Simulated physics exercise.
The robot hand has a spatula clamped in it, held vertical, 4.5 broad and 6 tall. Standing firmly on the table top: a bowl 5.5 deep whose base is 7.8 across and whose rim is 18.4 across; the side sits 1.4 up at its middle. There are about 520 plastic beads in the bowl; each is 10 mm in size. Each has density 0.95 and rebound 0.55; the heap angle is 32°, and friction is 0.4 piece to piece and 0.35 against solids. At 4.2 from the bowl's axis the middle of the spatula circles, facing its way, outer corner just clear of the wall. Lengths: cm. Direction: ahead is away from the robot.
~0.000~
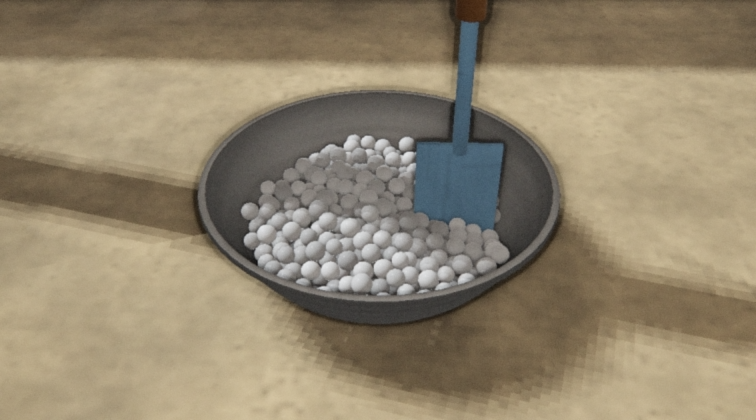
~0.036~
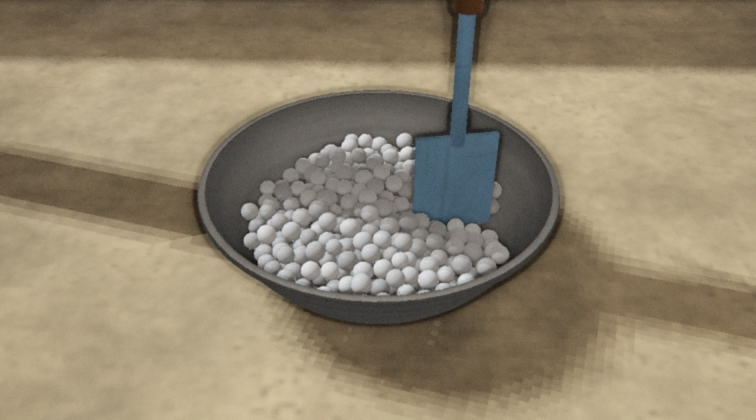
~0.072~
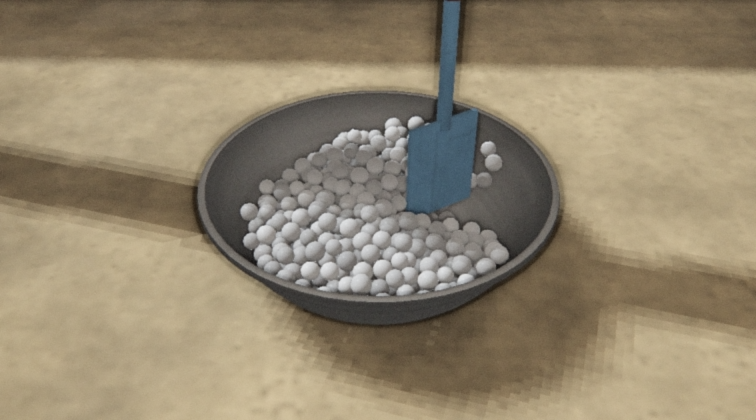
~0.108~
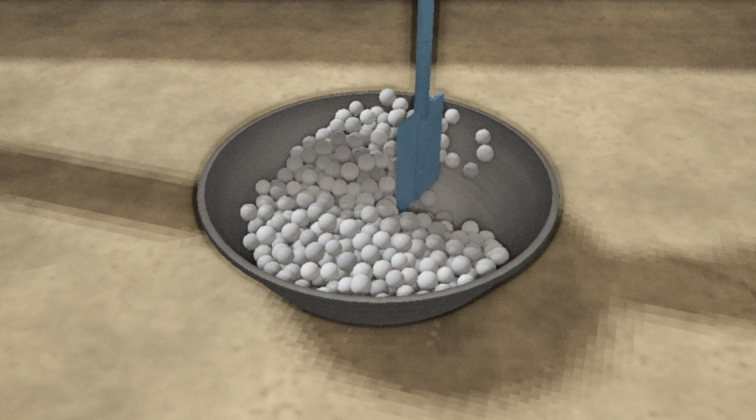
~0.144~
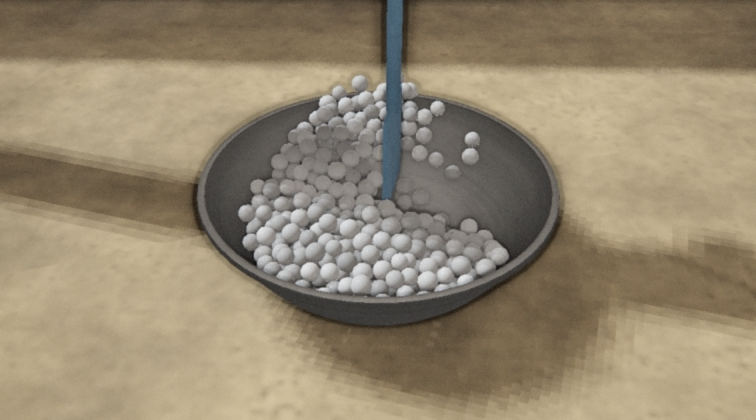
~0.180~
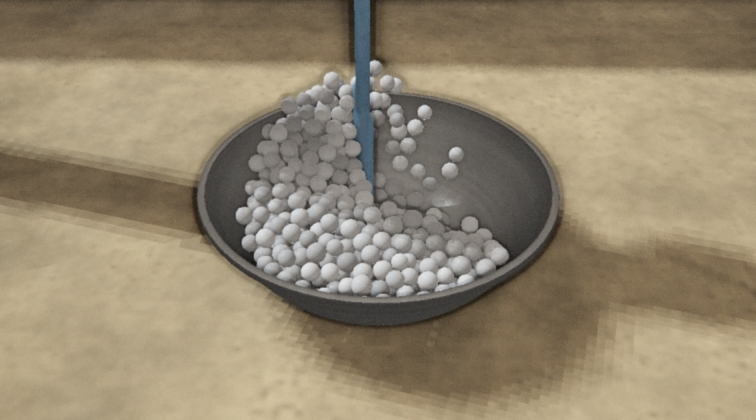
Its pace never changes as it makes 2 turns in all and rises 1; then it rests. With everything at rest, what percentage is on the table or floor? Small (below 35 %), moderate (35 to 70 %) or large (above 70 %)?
Small.
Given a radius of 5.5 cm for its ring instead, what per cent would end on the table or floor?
Some 10 percent would.
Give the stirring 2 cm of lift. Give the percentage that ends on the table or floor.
Near 20 in a hundred.
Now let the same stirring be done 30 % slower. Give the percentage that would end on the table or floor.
Then roughly 15 per cent.
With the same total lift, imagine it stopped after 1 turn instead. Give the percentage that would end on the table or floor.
I'd expect around 20 per cent.
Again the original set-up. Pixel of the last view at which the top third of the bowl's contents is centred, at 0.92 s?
Around (318, 245).
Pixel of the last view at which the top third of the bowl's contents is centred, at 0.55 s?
Around pixel (484, 200).
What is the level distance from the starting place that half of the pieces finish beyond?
Roughly 9 cm, measured level.
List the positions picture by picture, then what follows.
In the first picture, spatula neck at (462, 119), 0° round; upper third of the load around (364, 210), from x 250 to 500, top at y 140; 518 in the bowl.
In the second picture, spatula neck at (460, 111), 11° round; upper third of the load around (368, 204), from x 250 to 500, top at y 140.
In the third picture, spatula neck at (446, 96), 34° round; upper third of the load around (372, 188), from x 250 to 500, top at y 125.
In the fourth picture, spatula neck at (422, 85), 57° round; upper third of the load around (364, 175), from x 250 to 500, top at y 95.
In the fifth picture, spatula neck at (394, 79), 80° round; upper third of the load around (348, 159), from x 245 to 500, top at y 80.
In the sixth picture, spatula neck at (363, 78), 104° round; upper third of the load around (324, 154), from x 245 to 500, top at y 70; 516 in the bowl, 2 in flight or on the tool.
After 0.55 s, 345° round, highest piece 8 above the table; 413 in the bowl, 86 on the table or floor, 19 in flight or on the tool.
After 0.92 s, 226° round, highest piece 7 above the table; 383 in the bowl, 132 on the table or floor, 3 in flight or on the tool.
After 1.31 s, 0° round, highest piece 5 above the table; 375 in the bowl, 143 on the table or floor.
After 2.01 s, 0° round, highest piece 5 above the table; 375 in the bowl, 143 on the table or floor.
At rest, 375 in the bowl, 143 on the table or floor. That is 28 % on the table or floor.
